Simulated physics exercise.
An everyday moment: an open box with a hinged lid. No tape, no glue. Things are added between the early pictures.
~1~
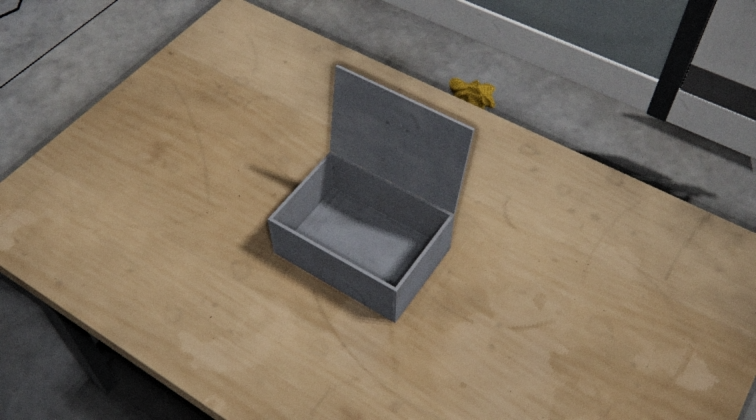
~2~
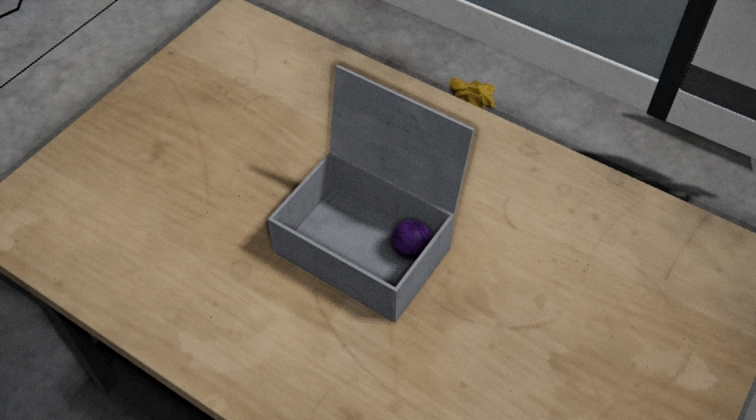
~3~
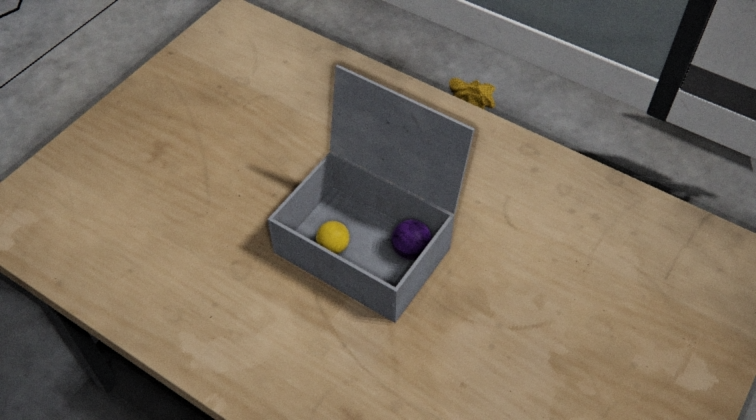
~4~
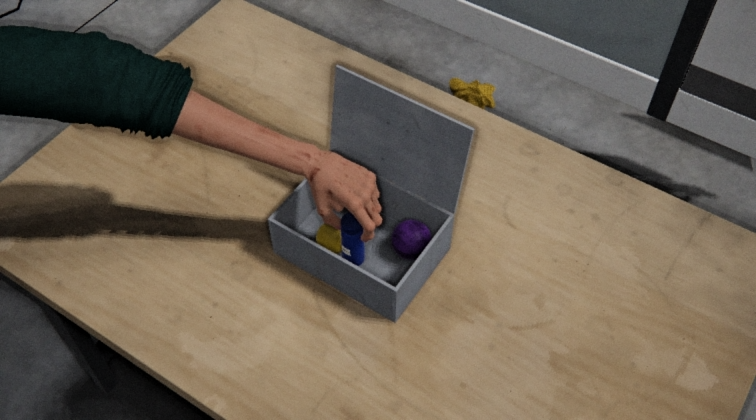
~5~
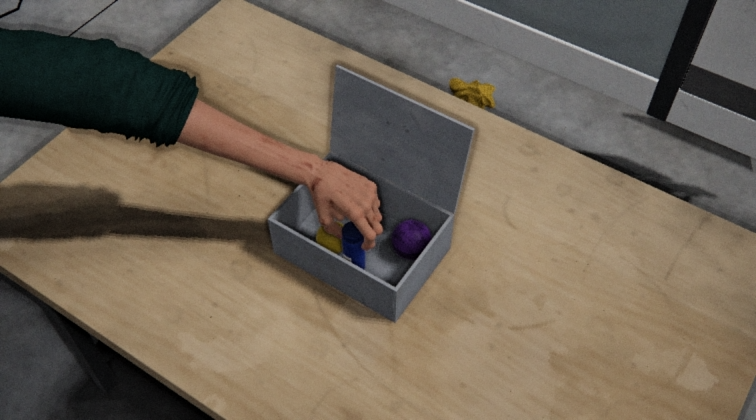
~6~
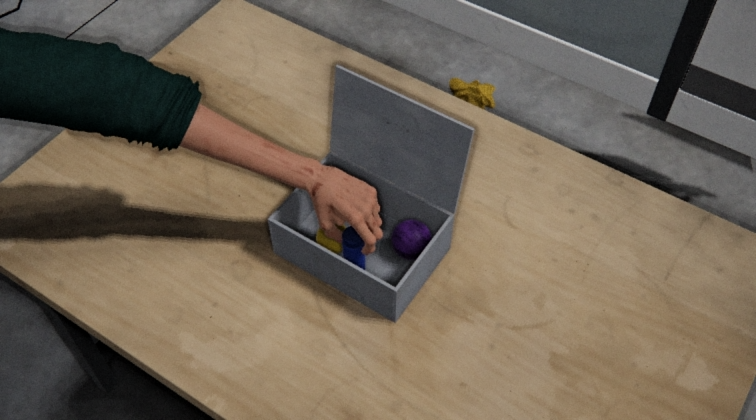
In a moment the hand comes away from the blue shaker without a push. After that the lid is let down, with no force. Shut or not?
In the end the lid is held up.
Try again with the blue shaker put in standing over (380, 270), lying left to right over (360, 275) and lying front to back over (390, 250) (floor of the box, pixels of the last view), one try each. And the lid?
First try: It will not close; second try: It closes; third try: It shuts flat.
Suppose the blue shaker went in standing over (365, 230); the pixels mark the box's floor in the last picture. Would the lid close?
Then it is held up.
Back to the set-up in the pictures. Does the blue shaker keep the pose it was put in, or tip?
The blue shaker keeps its pose.
Then, 1.40 s past the last view, lid 72° above the rim.
Then, 1.80 s past the last view, lid 40° above the rim.
Finally, lid 6° above the rim; all 3 still in place. Final places as the last picture's camera would see them, blue shaker near (354, 253).
